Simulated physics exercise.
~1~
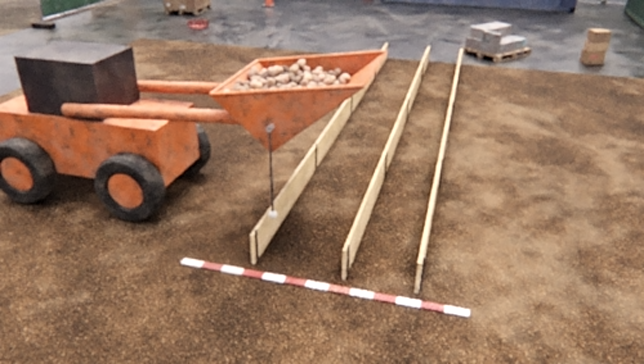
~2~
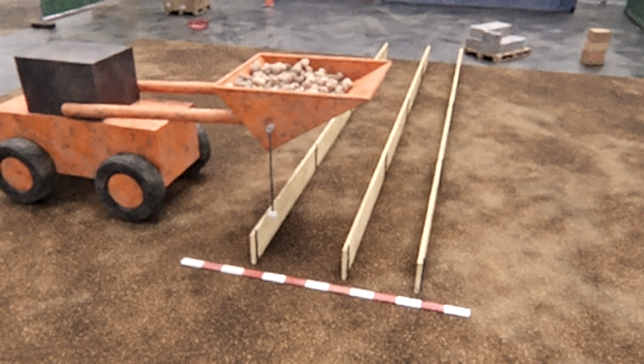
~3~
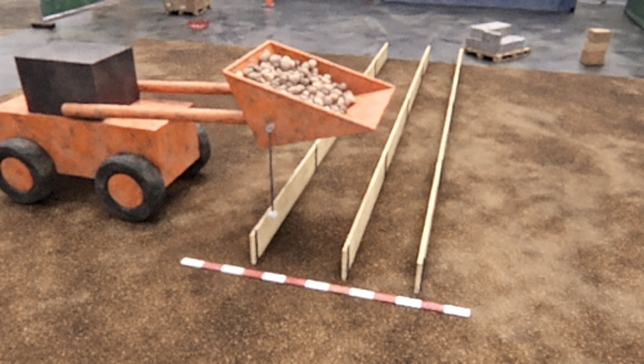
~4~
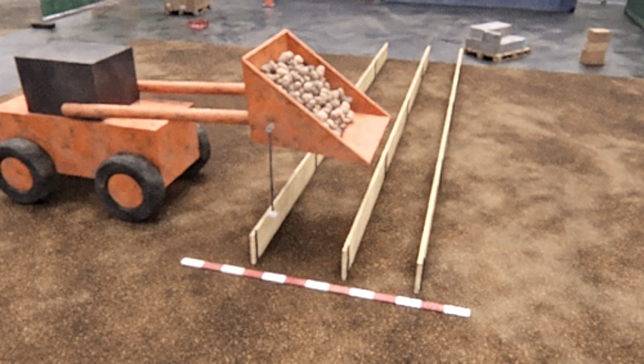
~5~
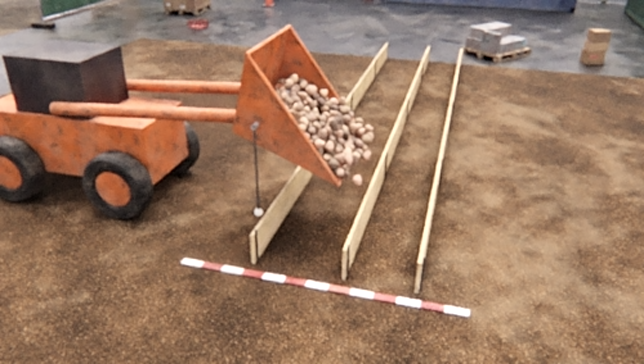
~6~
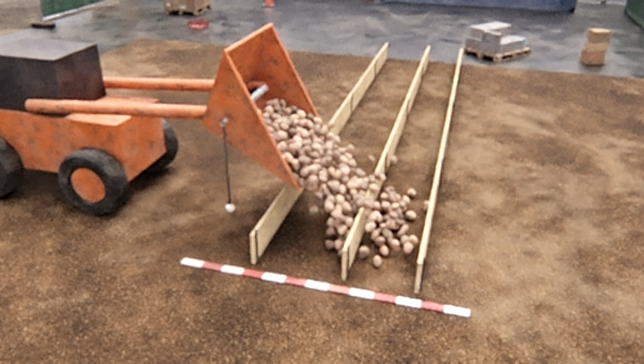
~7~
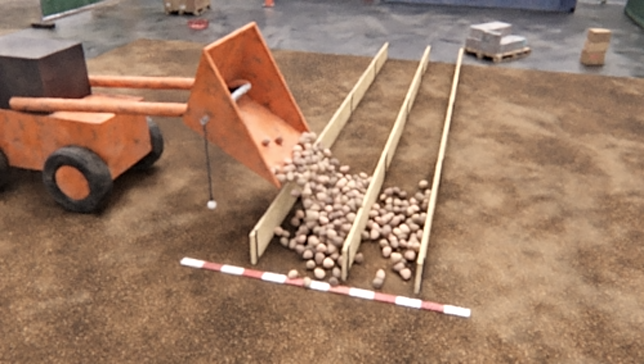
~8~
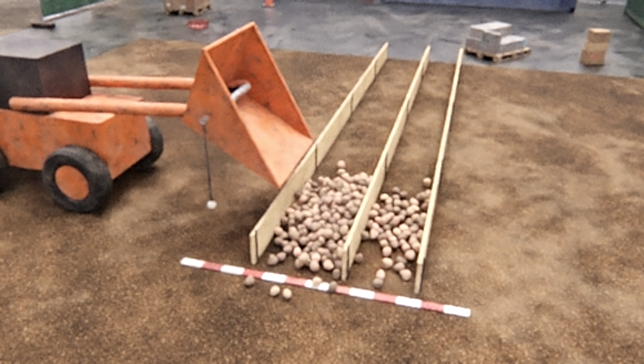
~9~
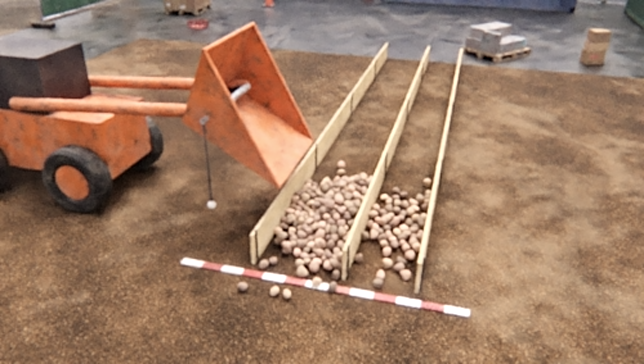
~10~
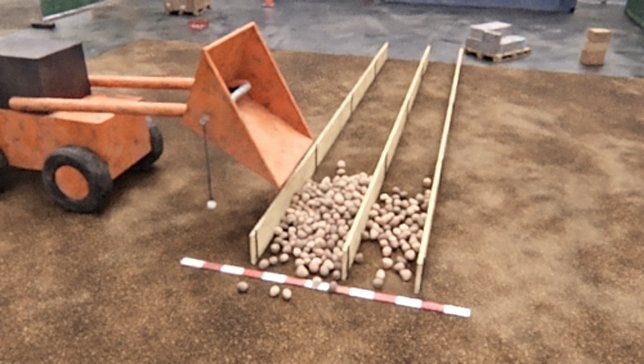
An orange loader with a dark block on its back stands at the left of a brown dirt floor, seen from above, holding a bucket heaped with rounded stones. Three pale boards run away from the viewer beside it, forming two bays, with a red and white striped staff across their near ends. The bucket tips steadily to the right, and the stones slide towards its lip. As the loader backs left, they pour over the boards into both bays. The emptied bucket stays tilted, with most stones in the near bay, fewer in the far one, and a few strays by the staff.
